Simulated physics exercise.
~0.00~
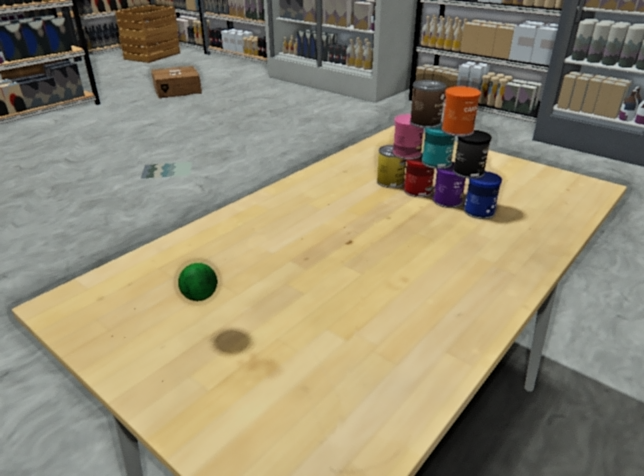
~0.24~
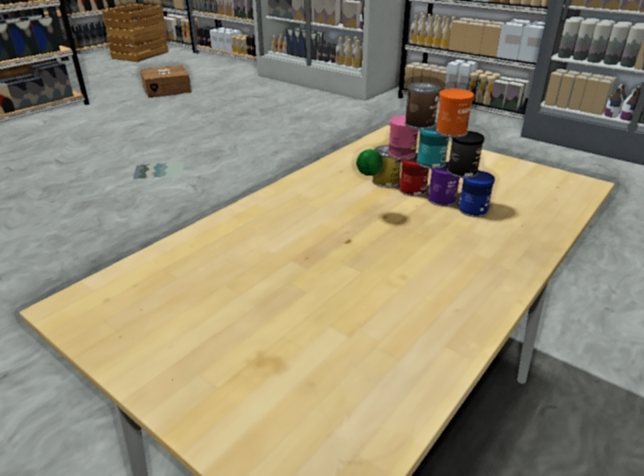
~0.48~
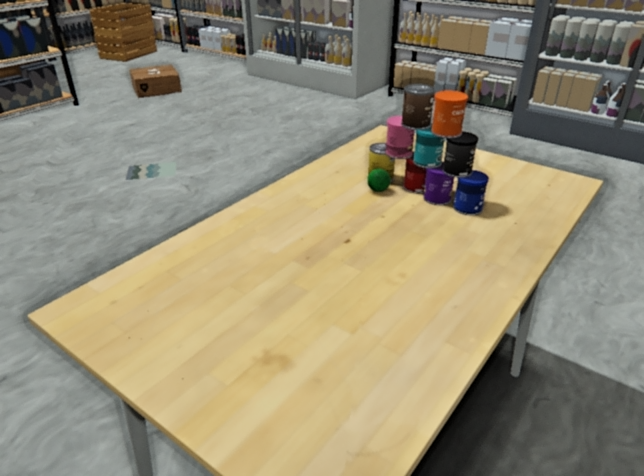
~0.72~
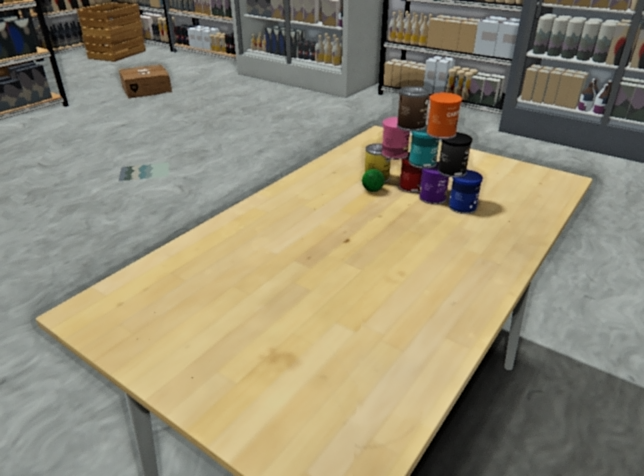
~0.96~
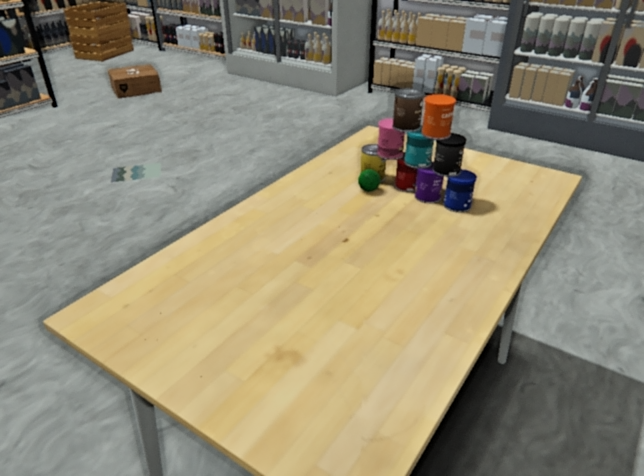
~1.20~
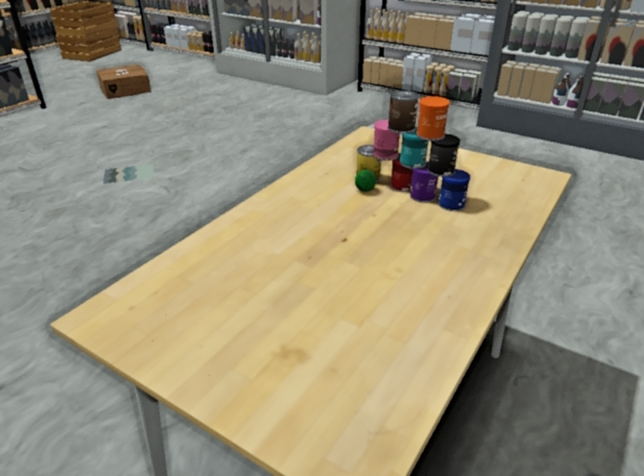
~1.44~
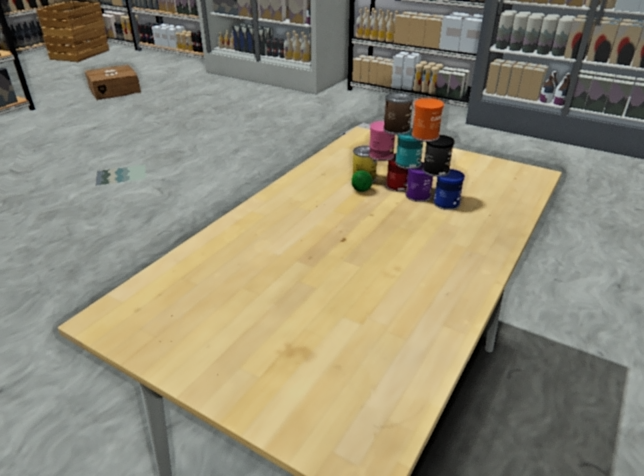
A pyramid of nine colourful tins stands near the far end of a long wooden table, seen from above in a shop or storeroom with stocked shelves behind. Yellow, red, purple and blue tins form the base, with pink, turquoise and black above, and brown and orange on top. A green ball flies over the table from the left towards the stack. It reaches the yellow tin at the left corner, then drops and settles in front of it. The view drifts slightly sideways while every tin, including the brown one, remains standing in the pile.
